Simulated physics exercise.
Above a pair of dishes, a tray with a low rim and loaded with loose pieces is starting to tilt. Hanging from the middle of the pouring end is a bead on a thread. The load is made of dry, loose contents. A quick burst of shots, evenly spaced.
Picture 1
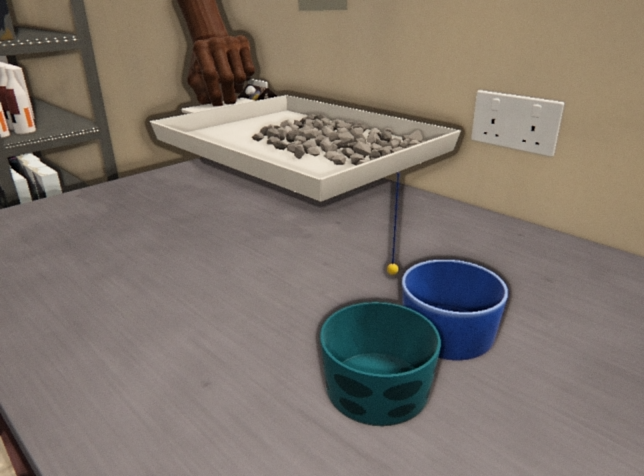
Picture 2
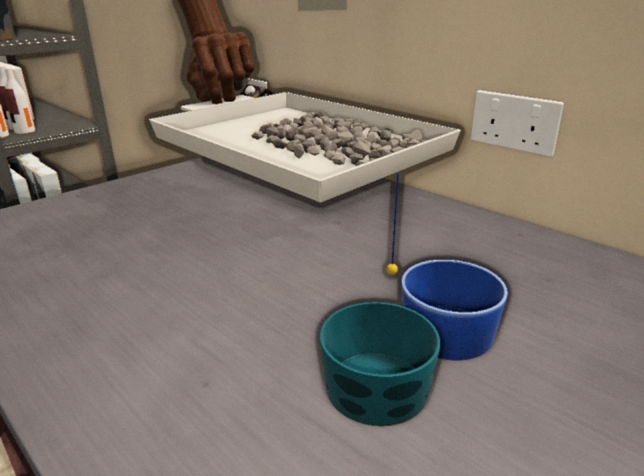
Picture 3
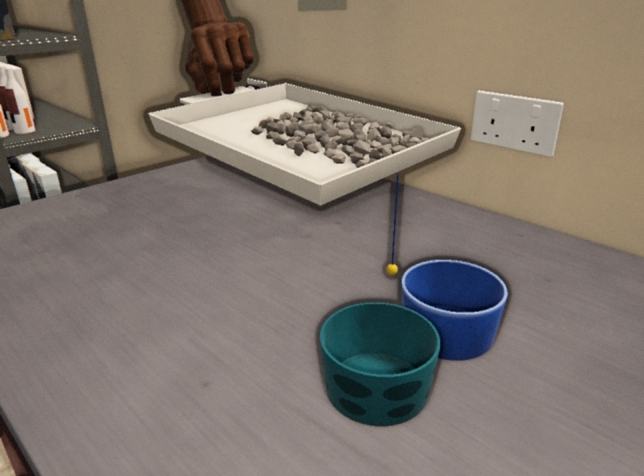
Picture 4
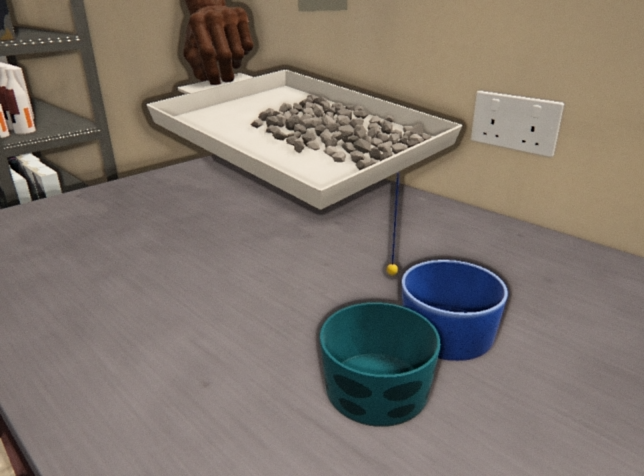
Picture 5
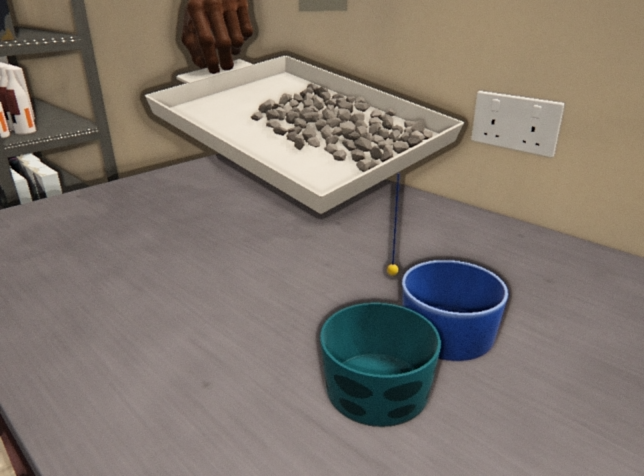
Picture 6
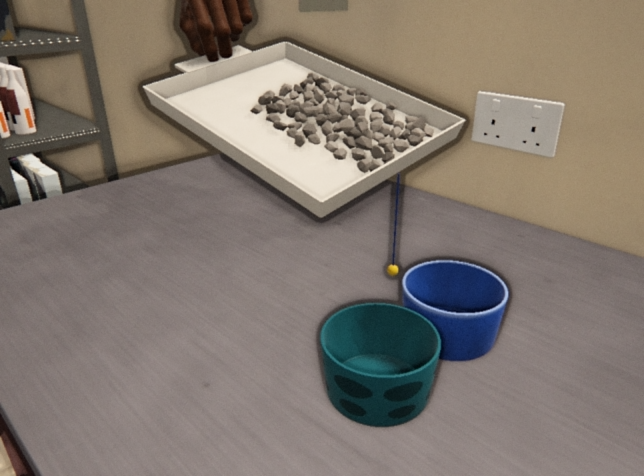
We see a hand holding a shallow white tray of grey gravel above a teal dish and a blue dish, beside a hanging yellow bead. The tray starts level, then gradually tilts, its far side rising and its near corner dipping slightly.
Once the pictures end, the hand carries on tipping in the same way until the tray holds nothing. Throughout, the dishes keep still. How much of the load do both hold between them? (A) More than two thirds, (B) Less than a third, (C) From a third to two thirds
(C) From a third to two thirds.
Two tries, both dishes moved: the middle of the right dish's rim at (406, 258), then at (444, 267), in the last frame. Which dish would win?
Taking them in turn, it's the one to the left and then the one to the left.
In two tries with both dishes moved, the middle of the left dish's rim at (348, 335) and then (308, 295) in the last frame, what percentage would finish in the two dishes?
About 80 per cent, then about 40 per cent.
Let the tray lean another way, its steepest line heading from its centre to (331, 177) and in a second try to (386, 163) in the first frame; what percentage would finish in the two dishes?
The first gives 70 %, the second 70 %.
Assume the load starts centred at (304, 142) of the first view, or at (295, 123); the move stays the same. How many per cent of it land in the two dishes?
Around 50 in a hundred the first time, around 50 in a hundred the second.
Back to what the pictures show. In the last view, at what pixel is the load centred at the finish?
Near (346, 377), more or less.
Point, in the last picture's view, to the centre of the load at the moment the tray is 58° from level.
Look close to (343, 158) in the last picture.
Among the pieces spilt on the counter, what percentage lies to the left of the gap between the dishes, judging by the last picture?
About 100 percent.
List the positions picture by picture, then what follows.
Corners of the pouring end (321, 177) and (455, 131), level; middle of the load (342, 141), bits of gravel; left dish (426, 386); right dish (496, 325); bead on its thread (392, 269), in the first frame.
Corners of the pouring end (320, 178) and (455, 130), level; middle of the load (342, 139), in the second frame.
Corners of the pouring end (321, 182) and (455, 128), tipped barely, lowest at the left corner; middle of the load (342, 136), in the third frame.
Corners of the pouring end (321, 187) and (456, 125), tipped a little, lowest at the left corner; middle of the load (342, 131), in the fourth frame.
Corners of the pouring end (321, 192) and (458, 122), tipped a little, lowest at the left corner; middle of the load (343, 125), in the fifth frame.
Corners of the pouring end (322, 197) and (459, 120), tipped clearly, lowest at the left corner; middle of the load (344, 120); left dish (426, 387); right dish (497, 326), in the sixth frame.
Just after the last frame, tray tipped steeply; almost all on the tray; just a few in the air.
A moment on, tray tipped right over; roughly a third on the tray; roughly a quarter in the left dish; about a tenth outside both; roughly a quarter in the air.
Further on, tray tipped past a quarter turn; roughly half in the left dish; roughly half outside both.
When it is over, tray tipped past a quarter turn; roughly half in the left dish; not one in the right dish; roughly half outside both.
